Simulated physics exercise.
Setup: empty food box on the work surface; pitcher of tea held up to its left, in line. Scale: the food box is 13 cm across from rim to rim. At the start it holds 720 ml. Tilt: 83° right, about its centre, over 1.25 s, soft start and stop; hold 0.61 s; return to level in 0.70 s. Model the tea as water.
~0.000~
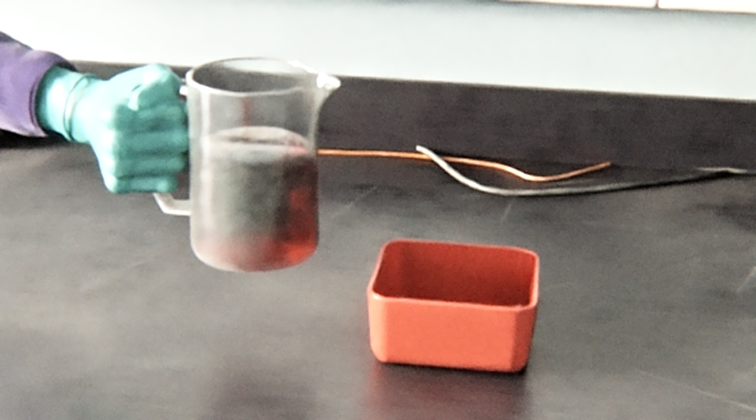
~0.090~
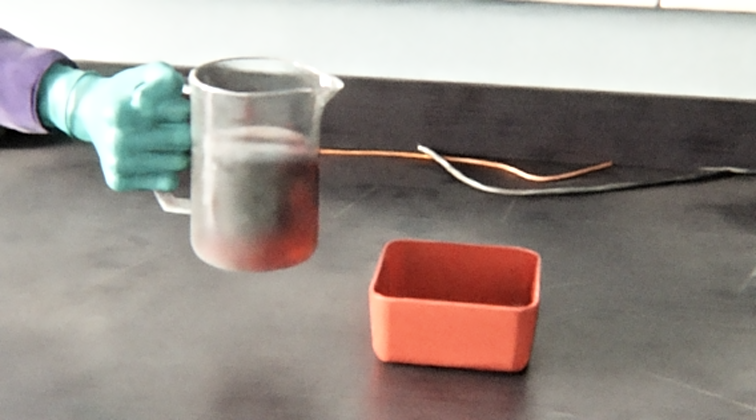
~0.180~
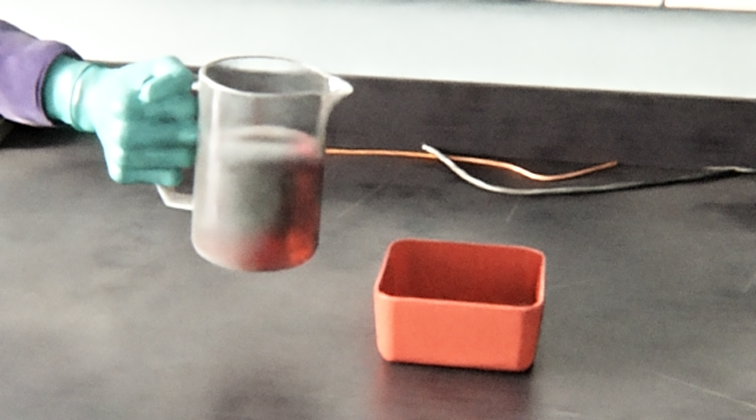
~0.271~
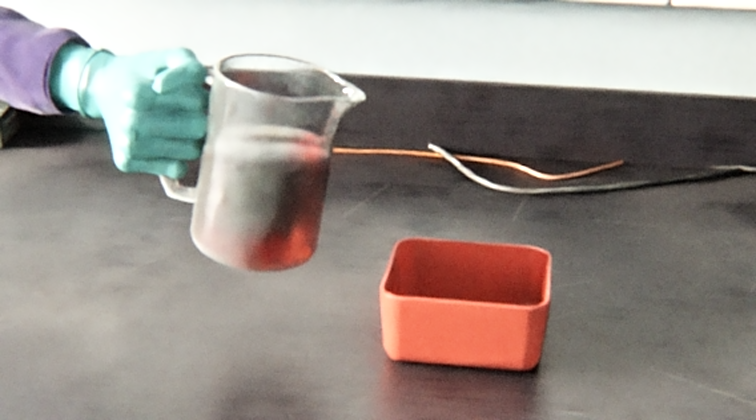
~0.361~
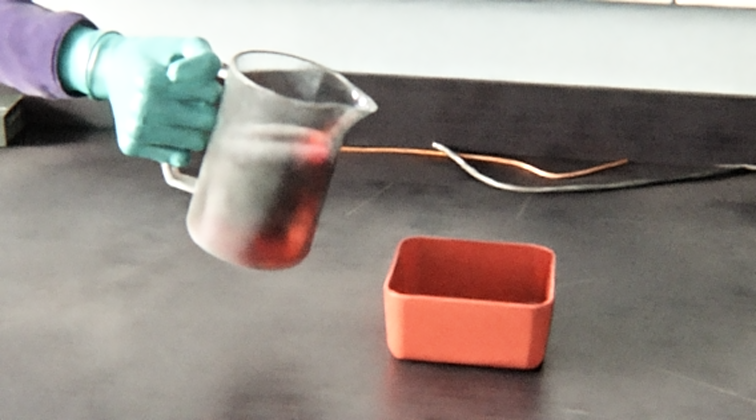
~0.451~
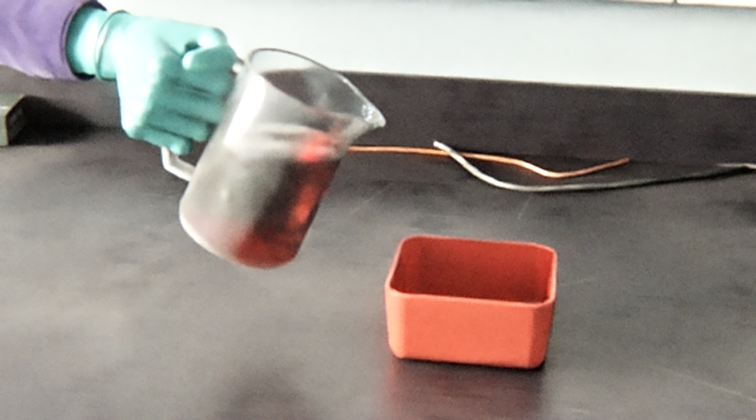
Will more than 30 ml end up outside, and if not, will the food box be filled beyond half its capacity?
Over 30 ml spilt outside.
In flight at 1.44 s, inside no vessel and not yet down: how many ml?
Roughly 40 ml is airborne.
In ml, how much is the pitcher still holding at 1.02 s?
Remaining volume: Approx. 610 ml.
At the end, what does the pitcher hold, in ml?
Roughly 140 ml stays in it.
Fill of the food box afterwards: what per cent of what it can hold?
I'd estimate close to 65 per cent.
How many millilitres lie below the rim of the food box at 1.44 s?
Roughly 390 ml.
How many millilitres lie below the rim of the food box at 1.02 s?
Contents at that moment: Approx. 60 ml.
By 1.02 s the tilt is 76° and the food box has 55 ml, the pitcher 610 ml, and 0 ml is on the work surface.
By 1.44 s the tilt is 83° and the food box has 385 ml, the pitcher 290 ml, and 10 ml is on the work surface.
By 1.88 s the tilt is 83° and the food box has 495 ml, the pitcher 165 ml, and 50 ml is on the work surface.
By 2.35 s the tilt is 17° and the food box has 525 ml, the pitcher 145 ml, and 60 ml is on the work surface.
At rest the food box has 525 ml, the pitcher 145 ml, and 60 ml is on the work surface.
